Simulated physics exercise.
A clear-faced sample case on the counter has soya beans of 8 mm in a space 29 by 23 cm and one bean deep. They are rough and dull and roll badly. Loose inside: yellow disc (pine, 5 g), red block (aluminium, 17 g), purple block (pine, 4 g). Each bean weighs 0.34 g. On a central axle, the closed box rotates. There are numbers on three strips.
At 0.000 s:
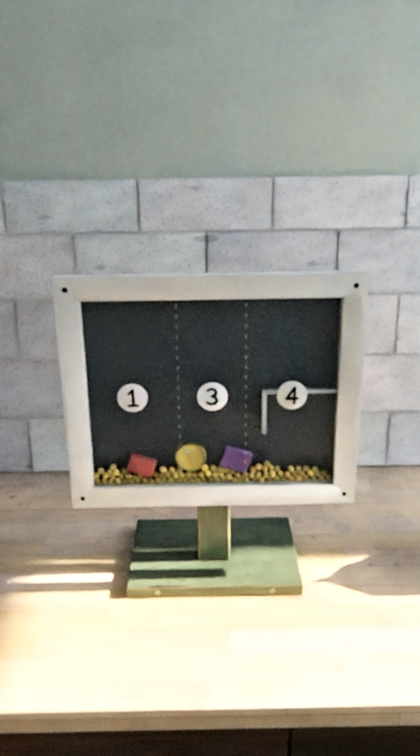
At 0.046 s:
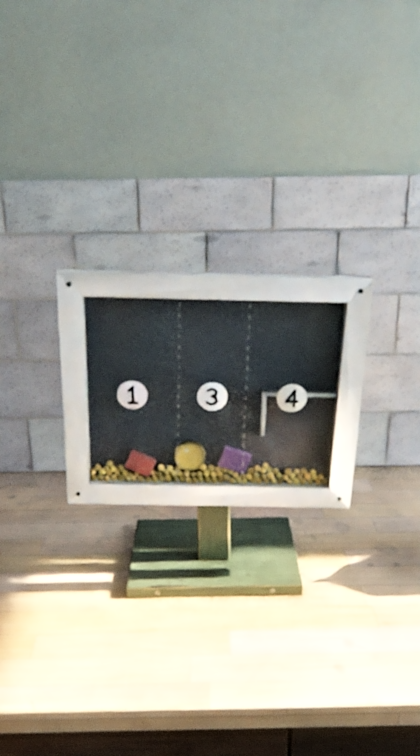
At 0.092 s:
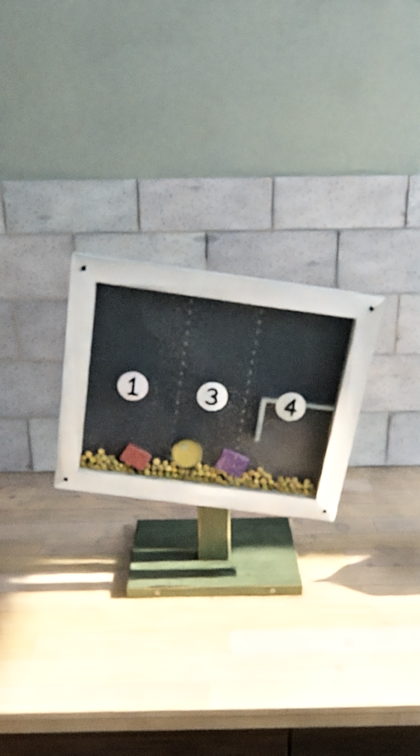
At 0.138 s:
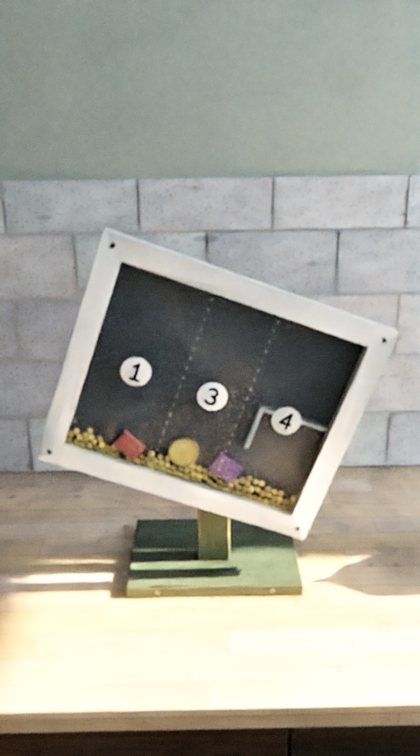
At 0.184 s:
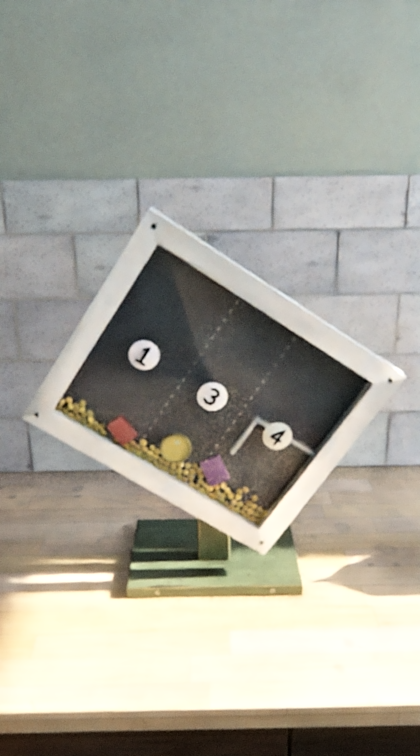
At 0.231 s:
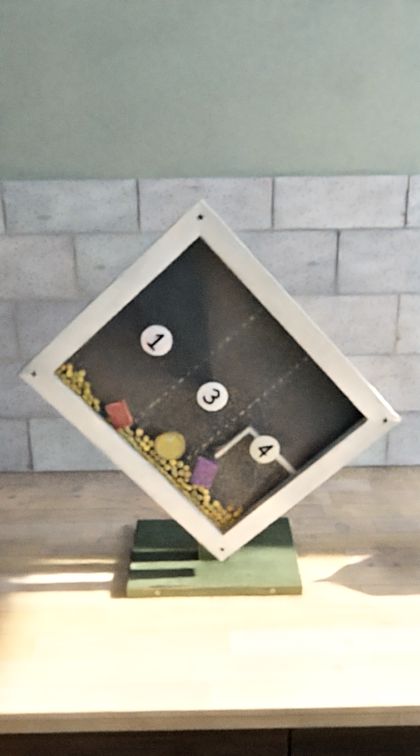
A framed case of yellow beans and three coloured pieces rotates clockwise on its green stand.
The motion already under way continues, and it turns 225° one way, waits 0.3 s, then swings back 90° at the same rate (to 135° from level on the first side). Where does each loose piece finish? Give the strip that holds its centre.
Red block: 4; purple block: 4; yellow disc: 4.
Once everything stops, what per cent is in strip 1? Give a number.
Some 0 percent.
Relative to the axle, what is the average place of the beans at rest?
Left: About 2 cm; below: About 11 cm.
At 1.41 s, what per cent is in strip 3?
Share: About 0 percent.
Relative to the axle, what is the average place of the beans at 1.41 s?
I'd put it near 8 centimetres to the right and 5 centimetres below.
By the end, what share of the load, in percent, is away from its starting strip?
65 %.
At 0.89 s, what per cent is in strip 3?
I'd put it near 10 in a hundred.
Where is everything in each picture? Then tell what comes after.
In the first picture, level; about 90 beans; beans' middle (212, 475); highest (267, 464); yellow disc (191, 457); red block (142, 465) tilted 19°; purple block (236, 459) tilted 19°; no. 1 (132, 398), no. 3 (212, 397), no. 4 (292, 395).
In the second picture, turned 2° clockwise; beans' middle (210, 475); highest (110, 463).
In the third picture, turned 9° clockwise; beans' middle (202, 475); highest (101, 452); wall ends (257, 438).
In the fourth picture, turned 20° clockwise; beans' middle (191, 473); highest (77, 431).
In the fifth picture, turned 34° clockwise; beans' middle (174, 468); highest (69, 401).
In the sixth picture, turned 48° clockwise; beans' middle (159, 460); highest (62, 367); yellow disc (170, 445); red block (119, 415) tilted 72°; purple block (204, 472) tilted 71°; no. 1 (157, 341), no. 3 (212, 397), no. 4 (265, 449).
By 0.89 s, it has come round 225° clockwise; the beans' middle is in line with and level with the centre; no. 1, 35 %, no. 3, 10 %, no. 4, 55 %; yellow disc in no. 4; red block in no. 1; purple block in no. 4.
By 1.41 s, it stands 181° clockwise; the beans' middle is 8 cm right of and 5 cm below the centre; no. 1, 80 %, no. 4, 20 %; yellow disc in no. 4; red block in no. 1; purple block in no. 4.
By 1.64 s, it stands 135° clockwise; the beans' middle is 8 cm right of and 1 cm above the centre; no. 1, 80 %, no. 4, 20 %; yellow disc in no. 4; red block in no. 1; purple block in no. 4.
All still by 2.5 s, it stands 135° clockwise; no. 1, 0 %, no. 3, 10 %, no. 4, 90 %; yellow disc in no. 4; red block in no. 4; purple block in no. 4.
